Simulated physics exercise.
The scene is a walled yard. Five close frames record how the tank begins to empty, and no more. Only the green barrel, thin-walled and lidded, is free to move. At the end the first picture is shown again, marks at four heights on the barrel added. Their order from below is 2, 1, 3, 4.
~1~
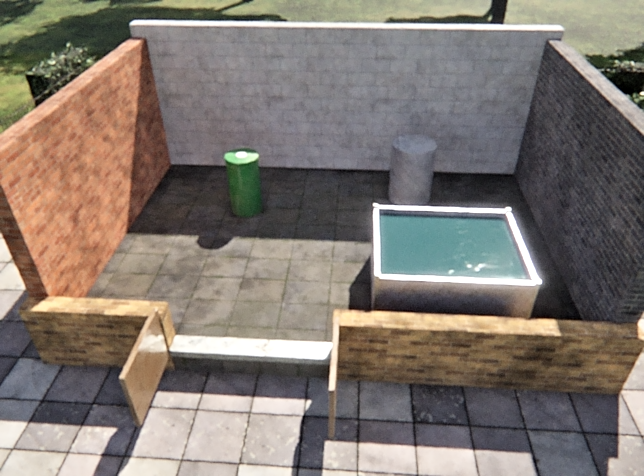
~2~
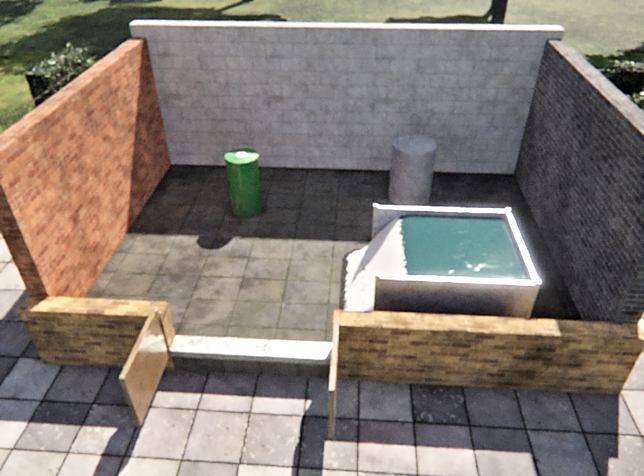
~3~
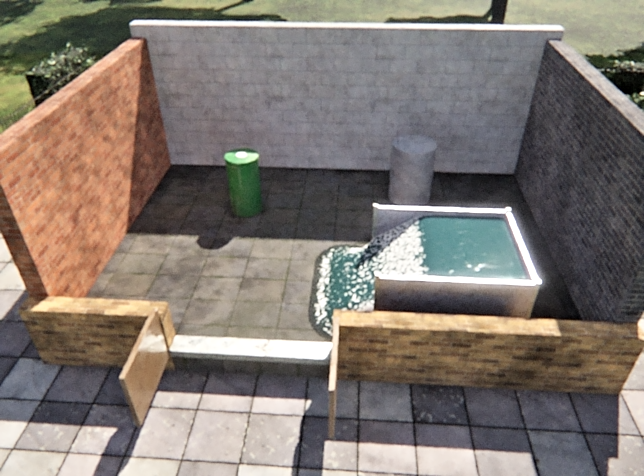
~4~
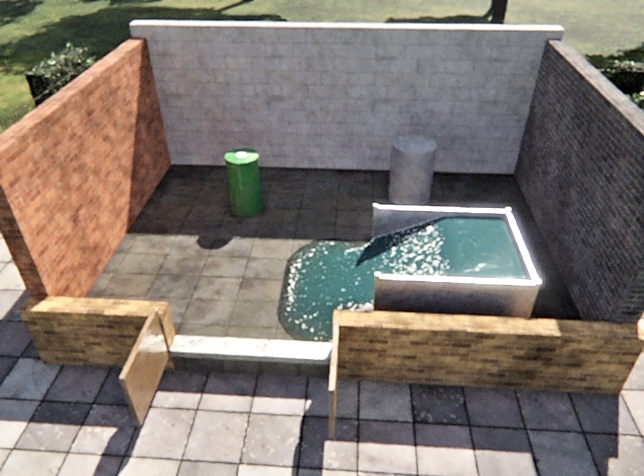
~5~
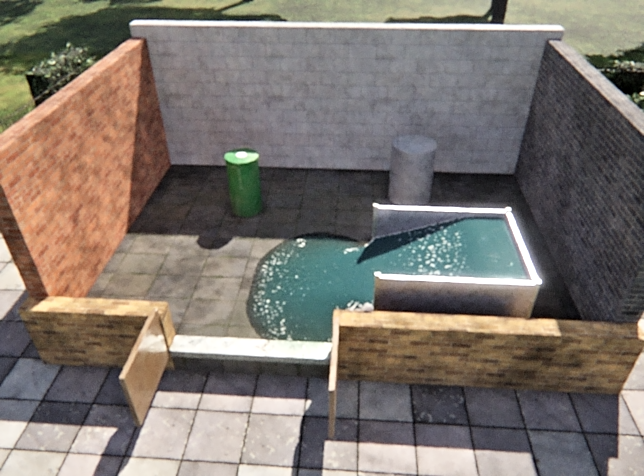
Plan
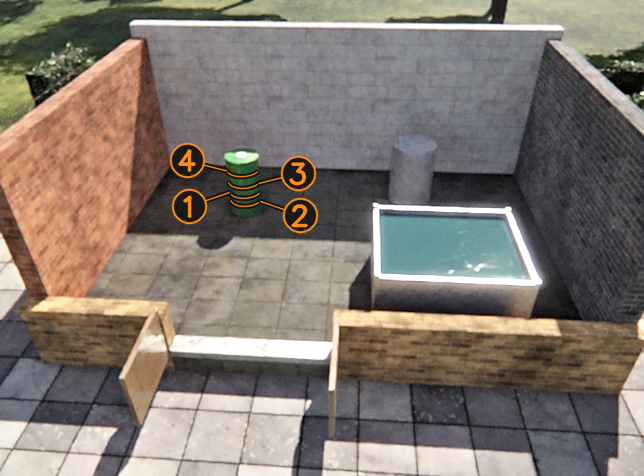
Water poured out of the left side of a raised tank in a walled yard, foaming white at first, then spread leftward across the paving in a widening pool while the green barrel stood still.
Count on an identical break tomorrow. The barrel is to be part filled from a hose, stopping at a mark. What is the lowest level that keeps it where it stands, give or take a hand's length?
I would pick line 2.
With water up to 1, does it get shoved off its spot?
No, that is safe.
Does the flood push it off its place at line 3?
No, that is safe.
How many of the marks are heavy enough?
All four.
In orange, 1 at (242, 198); 2 at (243, 206); 3 at (241, 188); 4 at (240, 176); from the bottom up 2, 1, 3, 4.
For line 1, it does not move.
For line 2, it does not move.
For line 3, it does not move.
For line 4, it does not move.
